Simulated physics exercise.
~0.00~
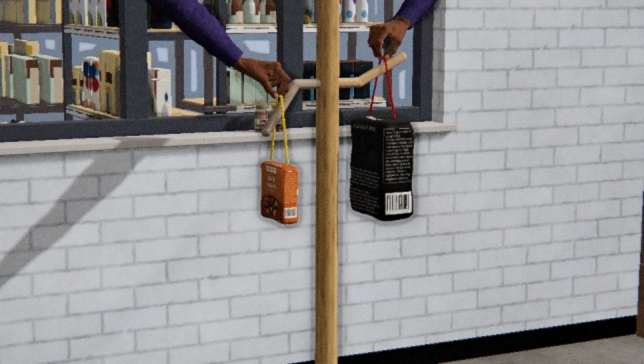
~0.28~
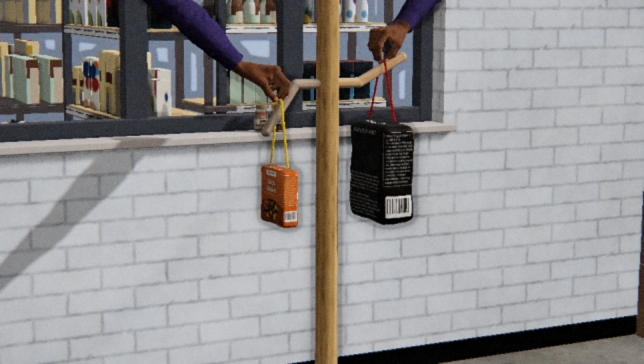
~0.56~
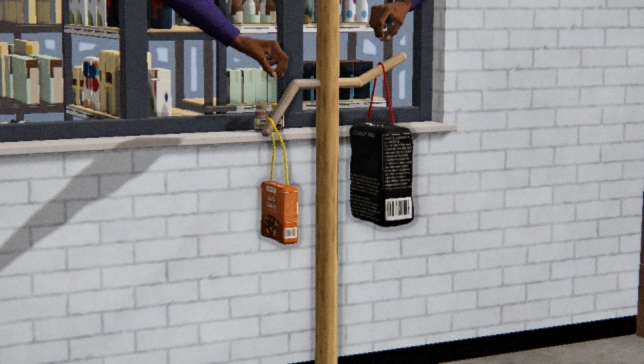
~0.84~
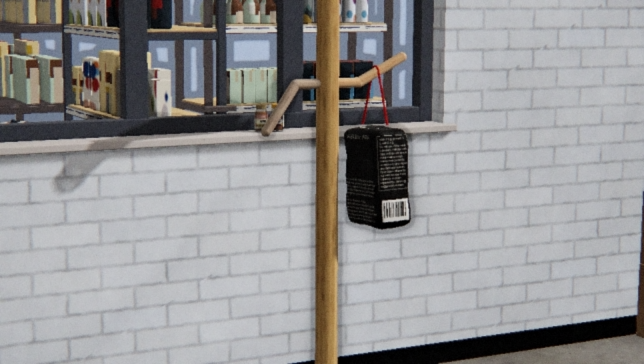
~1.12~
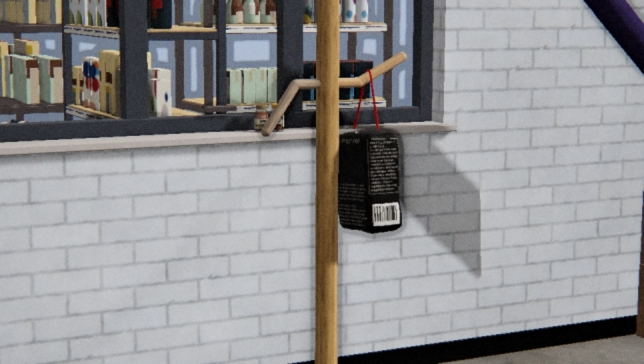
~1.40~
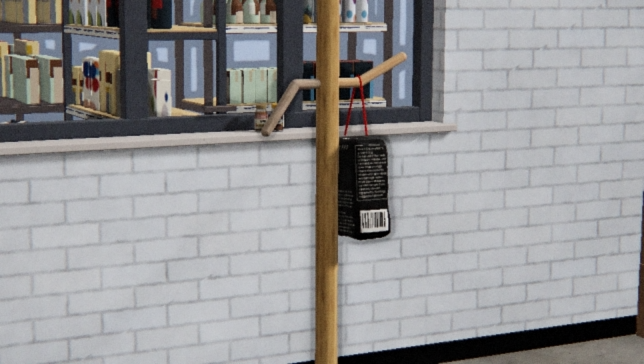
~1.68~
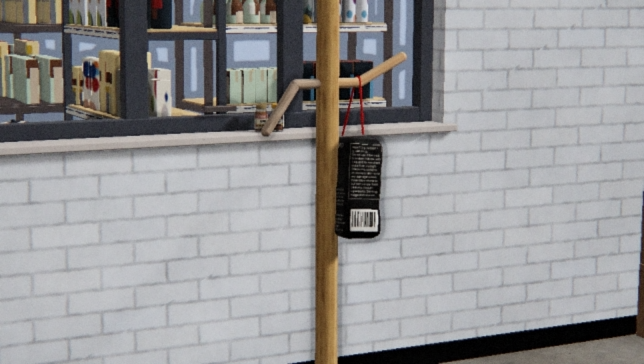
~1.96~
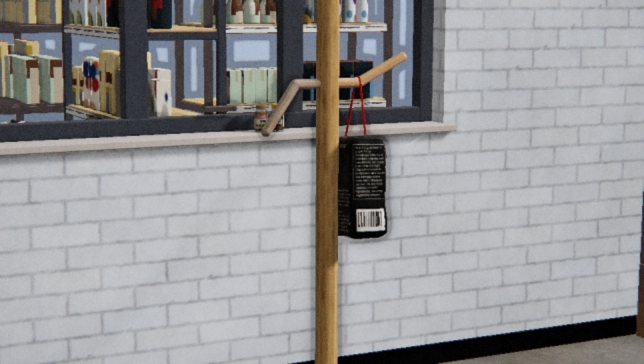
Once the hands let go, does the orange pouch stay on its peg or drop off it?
The orange pouch drops off the left peg and out of view, while the black sack stays hanging from the right peg by its red loop.
